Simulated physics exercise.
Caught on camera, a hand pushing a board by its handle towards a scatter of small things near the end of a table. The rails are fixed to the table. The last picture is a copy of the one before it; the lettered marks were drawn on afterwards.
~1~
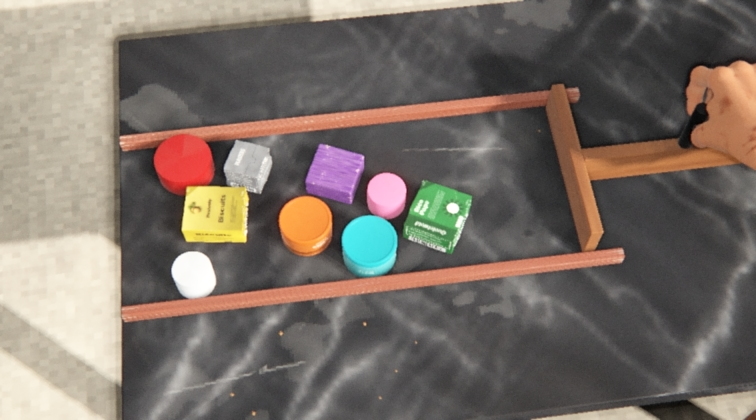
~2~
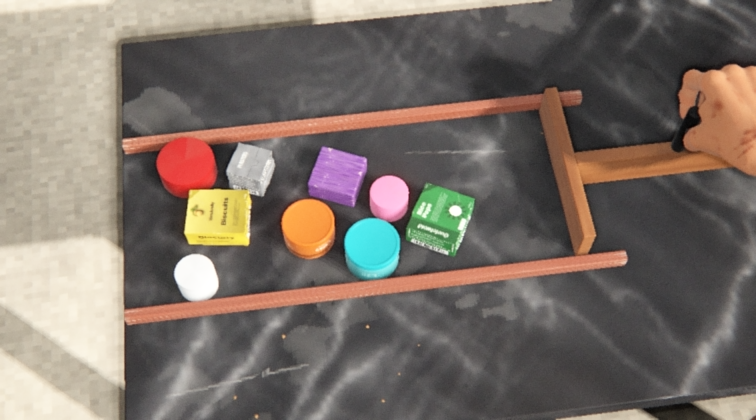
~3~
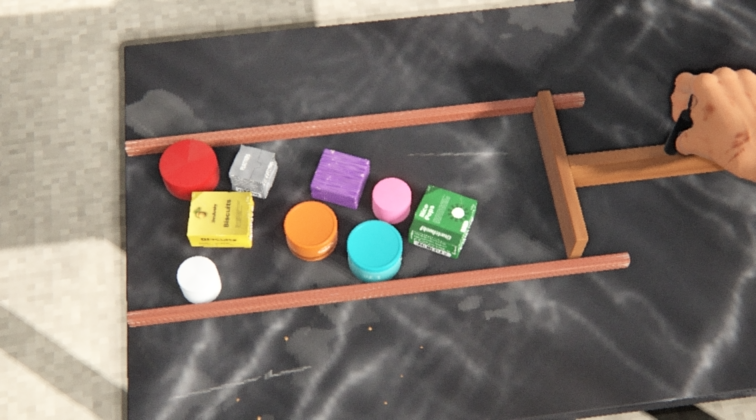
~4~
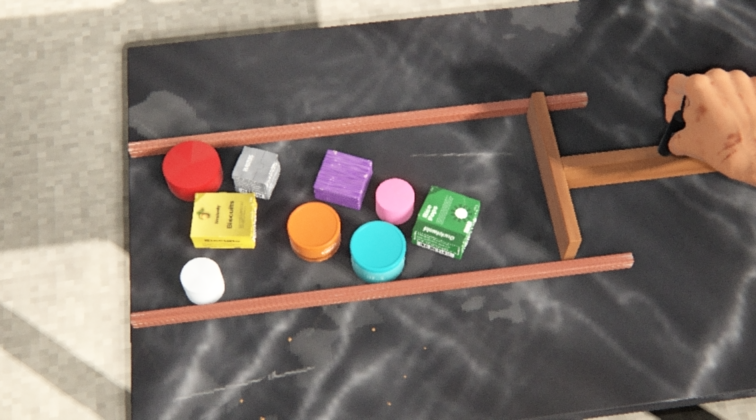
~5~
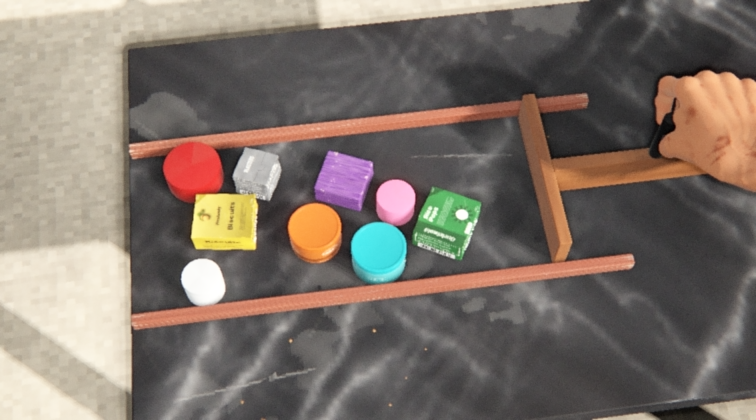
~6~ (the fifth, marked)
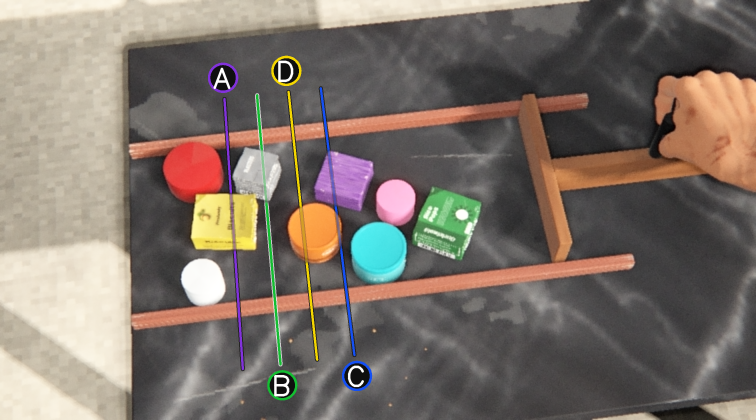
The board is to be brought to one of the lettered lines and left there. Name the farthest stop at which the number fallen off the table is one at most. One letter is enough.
It can go as far as B.
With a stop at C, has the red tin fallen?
By then, no.
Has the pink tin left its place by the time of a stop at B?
By then, yes.
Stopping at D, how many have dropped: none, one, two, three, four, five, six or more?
The count is none.
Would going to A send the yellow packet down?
By then, yes.
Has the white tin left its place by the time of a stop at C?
No.
On the copy, A at (233, 224); B at (268, 220); C at (336, 212); D at (302, 216).
On B. First, board (448, 177); turquoise jar (362, 259); green packet (417, 237).
Then, board (348, 188); yellow packet (214, 219); turquoise jar (268, 270).
Finally, board (269, 197); white tin (144, 294); yellow packet (147, 223); none fallen.
By contrast, A drops three; C is within the limit but short; D is within the limit but short.
